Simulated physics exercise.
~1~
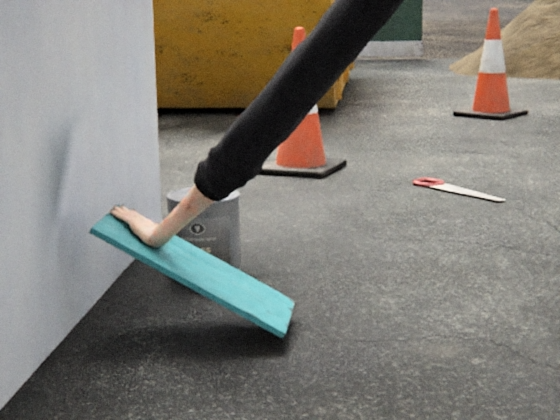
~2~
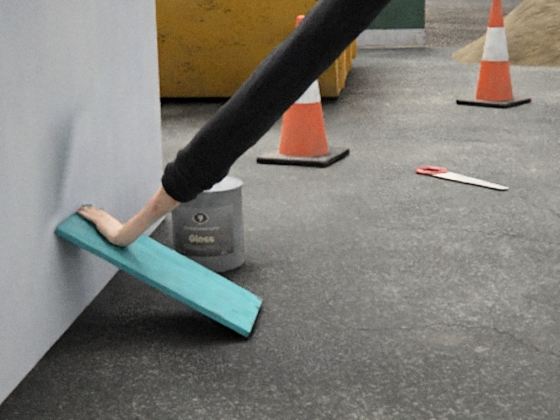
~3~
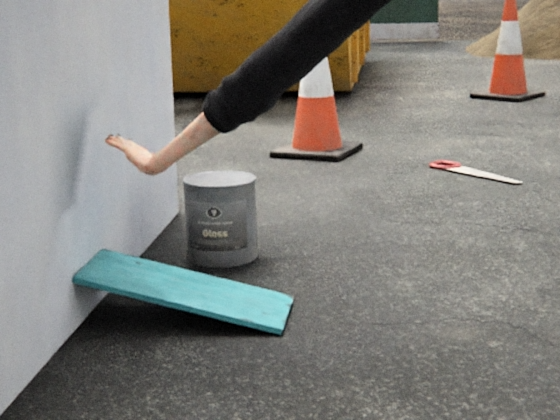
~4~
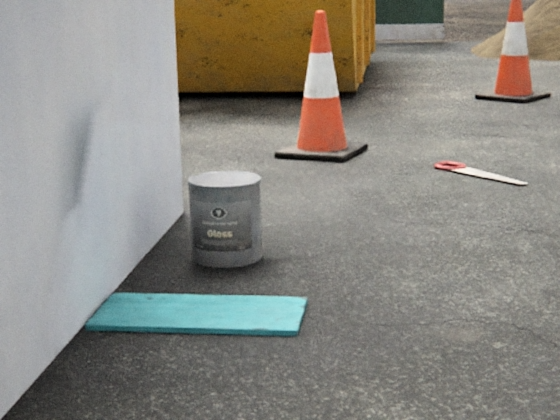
On a patch of tarmac beside a bare pale wall, a hand held a turquoise board tilted against the wall near a grey pail, then let go and drew back, and the board slid down until it lay flat on the ground.
